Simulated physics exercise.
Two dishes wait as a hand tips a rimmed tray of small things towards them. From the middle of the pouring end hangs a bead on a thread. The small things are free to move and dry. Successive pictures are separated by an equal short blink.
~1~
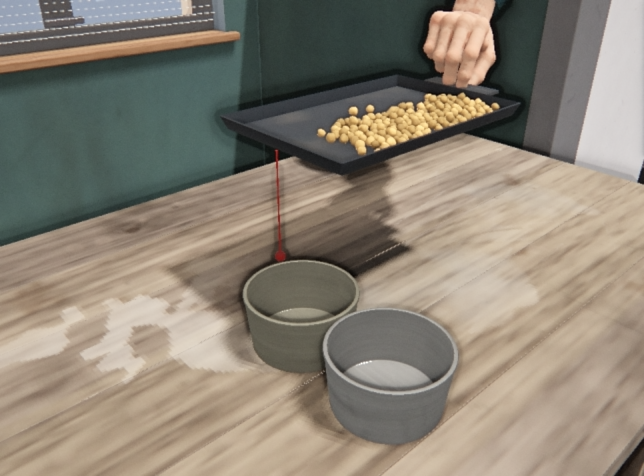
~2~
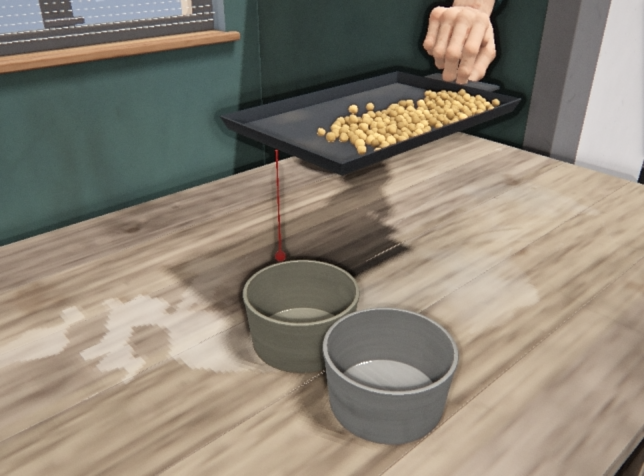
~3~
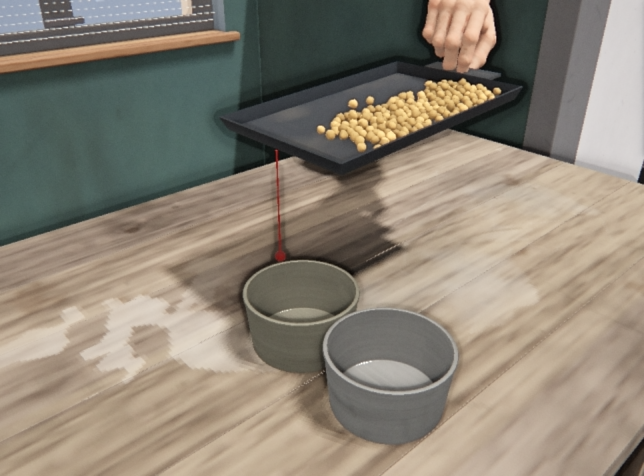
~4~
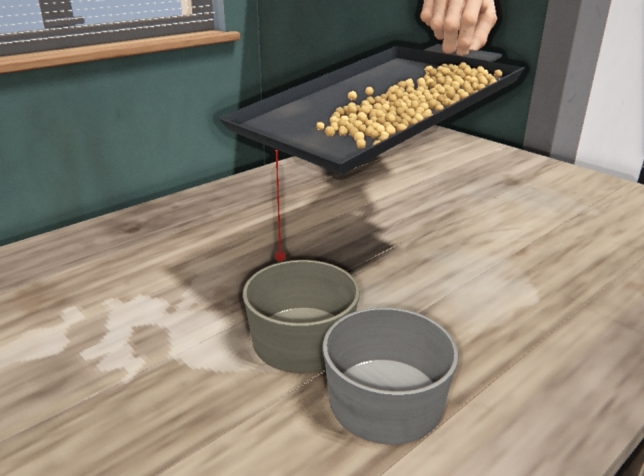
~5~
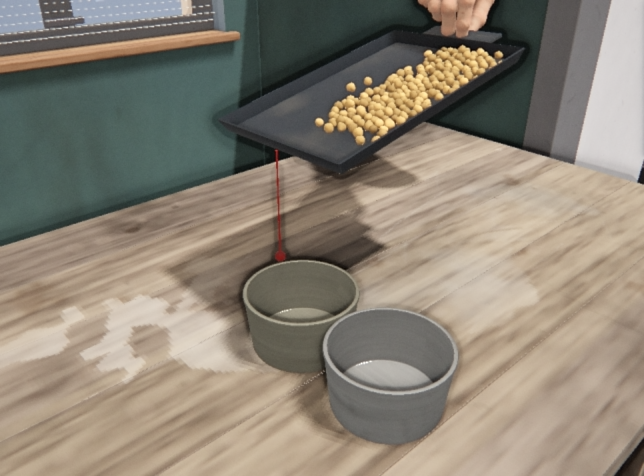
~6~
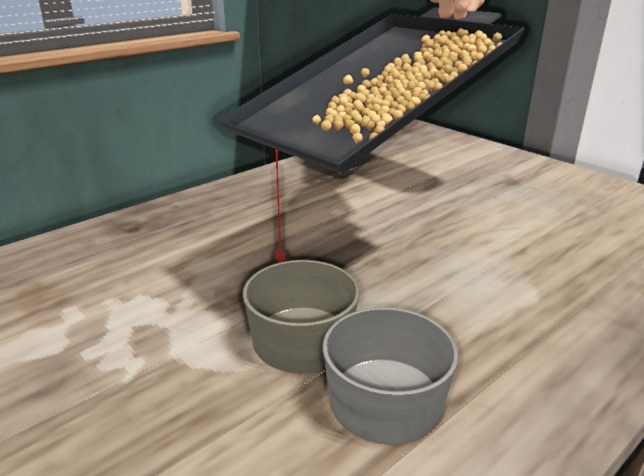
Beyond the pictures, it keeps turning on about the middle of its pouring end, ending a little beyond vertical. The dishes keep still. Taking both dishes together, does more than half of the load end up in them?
No.
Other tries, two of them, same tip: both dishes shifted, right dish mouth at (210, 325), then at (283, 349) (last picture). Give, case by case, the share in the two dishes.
20 per cent the first time, 60 per cent the second time.
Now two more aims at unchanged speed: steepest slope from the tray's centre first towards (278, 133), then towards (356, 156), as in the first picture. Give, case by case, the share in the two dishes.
About 10 % and about 90 %.
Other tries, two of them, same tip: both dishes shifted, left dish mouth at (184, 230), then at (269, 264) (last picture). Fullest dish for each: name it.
Right side first, Left side second.
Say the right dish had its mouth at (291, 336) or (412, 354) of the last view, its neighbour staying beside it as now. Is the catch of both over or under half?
Past half, then shy of half.
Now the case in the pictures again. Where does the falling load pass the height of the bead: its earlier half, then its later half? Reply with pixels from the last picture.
For the early half I get (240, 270), and for the late half (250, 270).
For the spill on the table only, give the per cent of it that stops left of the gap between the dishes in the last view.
That's about 100 per cent of the spill.
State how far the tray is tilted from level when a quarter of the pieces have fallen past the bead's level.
At roughly 70°.
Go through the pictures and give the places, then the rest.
In the first picture, corners of the pouring end at (228, 116) and (342, 160), level; middle of the load at (414, 121), dried chickpeas; left dish at (258, 333); right dish at (343, 400); bead on its thread at (280, 256).
In the second picture, corners of the pouring end at (227, 116) and (342, 160), level; middle of the load at (414, 118).
In the third picture, corners of the pouring end at (227, 116) and (341, 160), tipped barely, level across its low end; middle of the load at (414, 111).
In the fourth picture, corners of the pouring end at (226, 117) and (340, 159), tipped a little, level across its low end; middle of the load at (414, 101).
In the fifth picture, corners of the pouring end at (225, 118) and (339, 159), tipped a little, level across its low end; middle of the load at (413, 90).
In the sixth picture, corners of the pouring end at (225, 119) and (338, 159), tipped clearly, level across its low end; middle of the load at (411, 79); left dish at (258, 333); right dish at (343, 400).
Soon, tray tipped steeply; about two thirds on the tray; a stray few in the left dish; a stray few outside both; about a quarter in the air.
A while on, tray tipped right over; a small part on the tray; about a quarter in the left dish; about half outside both; about a quarter in the air.
Towards the end, tray tipped past a quarter turn; about a third in the left dish; about two thirds outside both.
Finally, tray tipped past a quarter turn; none in the right dish; about a third in the left dish; about two thirds outside both.
